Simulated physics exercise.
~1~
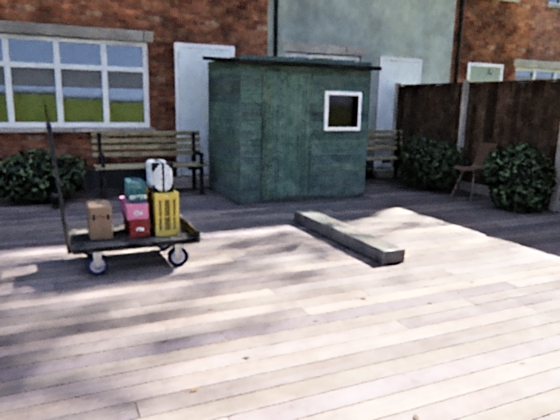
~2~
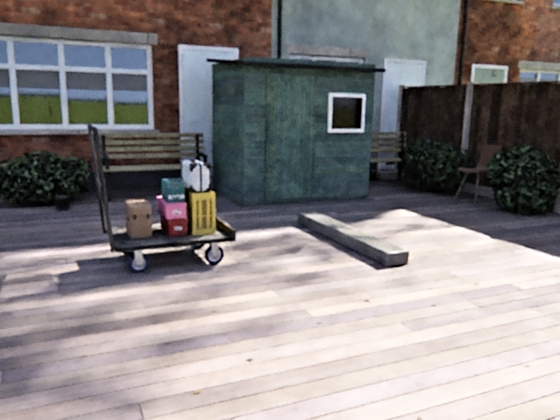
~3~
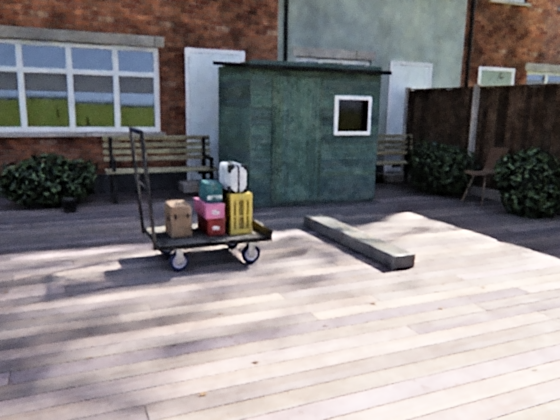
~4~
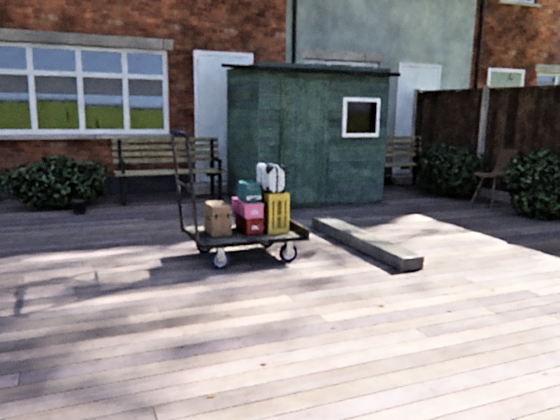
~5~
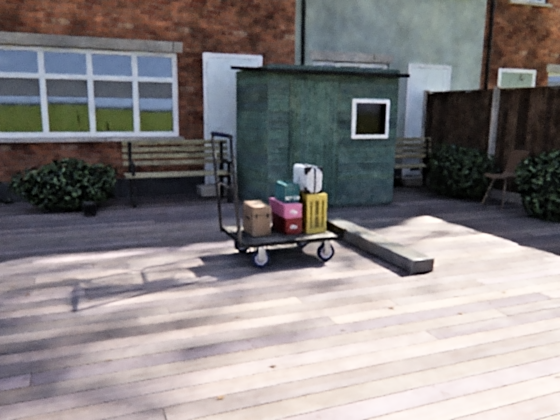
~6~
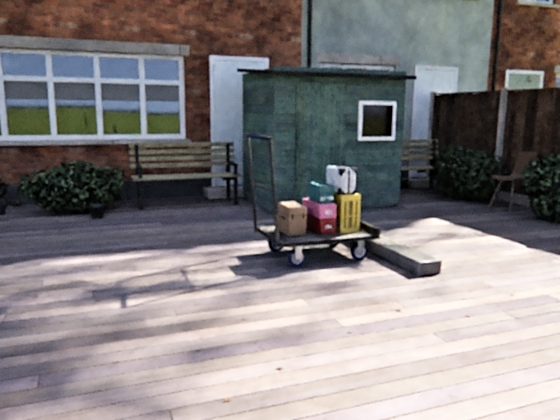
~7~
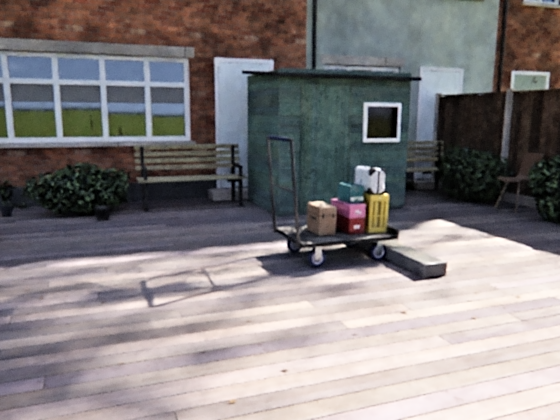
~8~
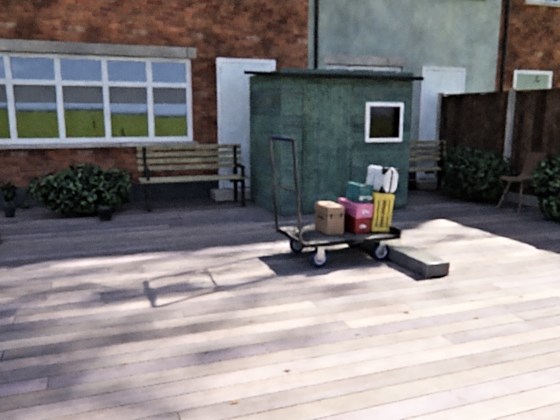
A flat cart loaded with a cardboard-coloured box, a yellow crate and other colourful containers rolled right across a sunlit wooden deck past a green shed, then stopped against a low kerb, its load shifting slightly but all staying aboard.
